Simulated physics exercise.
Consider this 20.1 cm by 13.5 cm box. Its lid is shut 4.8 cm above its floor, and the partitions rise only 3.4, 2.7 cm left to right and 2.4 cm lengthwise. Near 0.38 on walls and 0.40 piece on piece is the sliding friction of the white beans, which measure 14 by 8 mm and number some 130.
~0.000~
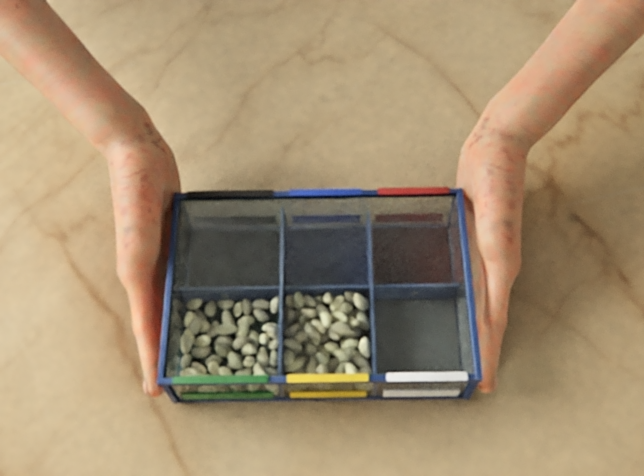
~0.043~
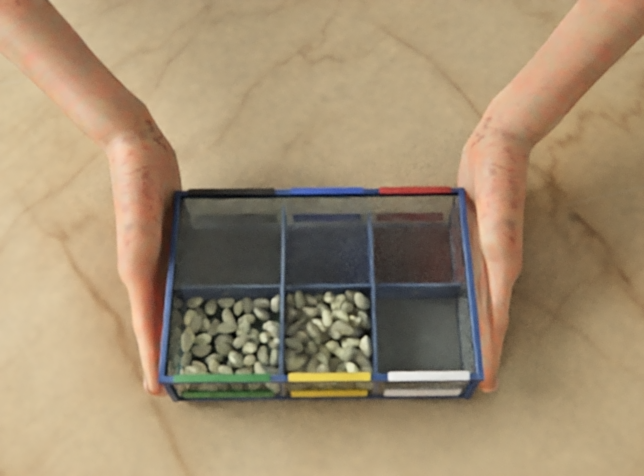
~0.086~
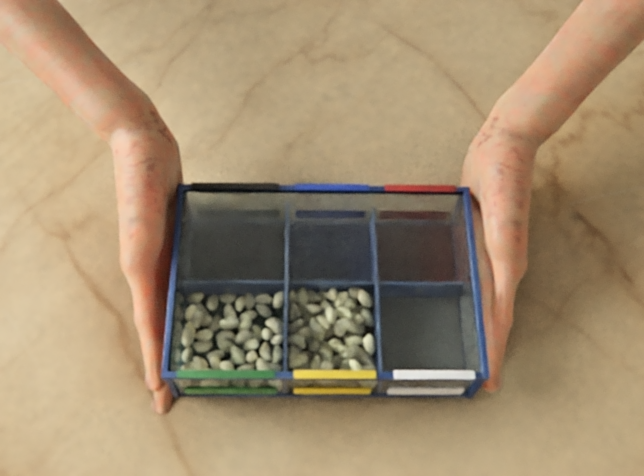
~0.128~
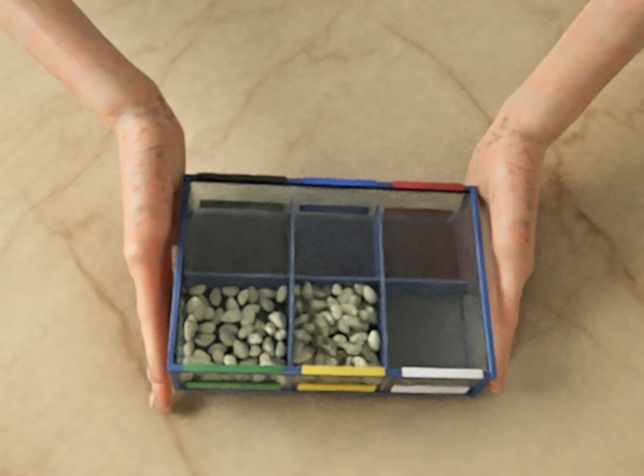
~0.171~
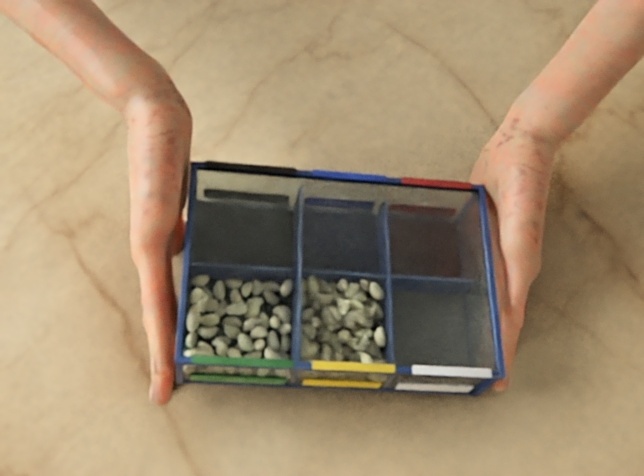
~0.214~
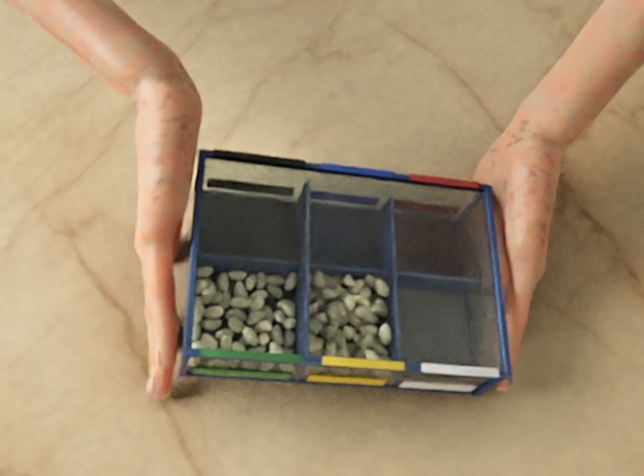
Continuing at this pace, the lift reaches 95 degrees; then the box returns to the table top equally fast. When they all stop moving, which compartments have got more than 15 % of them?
Once they stop: Red has not, blue has not, green has, yellow has, white has, black has not.
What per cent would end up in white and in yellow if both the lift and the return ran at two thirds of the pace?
Per cent held - white: 55, yellow: 20.
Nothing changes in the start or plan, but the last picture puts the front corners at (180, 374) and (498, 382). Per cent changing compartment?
I'd say close to 35 in a hundred.
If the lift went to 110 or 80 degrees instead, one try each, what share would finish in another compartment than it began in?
Some 80 and 35 per cent.
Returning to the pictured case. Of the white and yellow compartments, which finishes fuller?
The white compartment.
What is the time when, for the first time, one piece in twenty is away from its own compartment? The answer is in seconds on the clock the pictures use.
It comes at roughly 0.90 s.
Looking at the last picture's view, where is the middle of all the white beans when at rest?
Centre at rest, approx.: (409, 338) px.
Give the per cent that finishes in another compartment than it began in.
About 55 per cent.
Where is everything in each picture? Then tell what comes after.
The first frame shows box tilt 0 degrees, front corners at (164, 379) and (475, 375); green 40 %, yellow 60 %.
The second frame shows box tilt 1 degrees, front corners at (165, 377) and (477, 374).
The third frame shows box tilt 3 degrees, front corners at (169, 373) and (482, 373), lowest corner right front.
The fourth frame shows box tilt 7 degrees, front corners at (174, 366) and (490, 373), lowest corner right front.
The fifth frame shows box tilt 11 degrees, front corners at (182, 357) and (498, 372), lowest corner right front.
The sixth frame shows box tilt 15 degrees, front corners at (190, 350) and (504, 372), lowest corner right front; green 40 %, yellow 60 %. Its pace works out near 100 degrees a second.
After 1.10 s, tilt 95 degrees; green 35 %, yellow 45 %, white 20 %.
After 1.69 s, tilt 42 degrees; red 5 %, green 25 %, yellow 20 %, white 50 %.
After 2.33 s, tilt 0 degrees; red 5 %, green 25 %, yellow 20 %, white 50 %.
By 3.0 s all is still; red 5 %, blue 0 %, green 25 %, yellow 20 %, white 50 %, black 0 %.
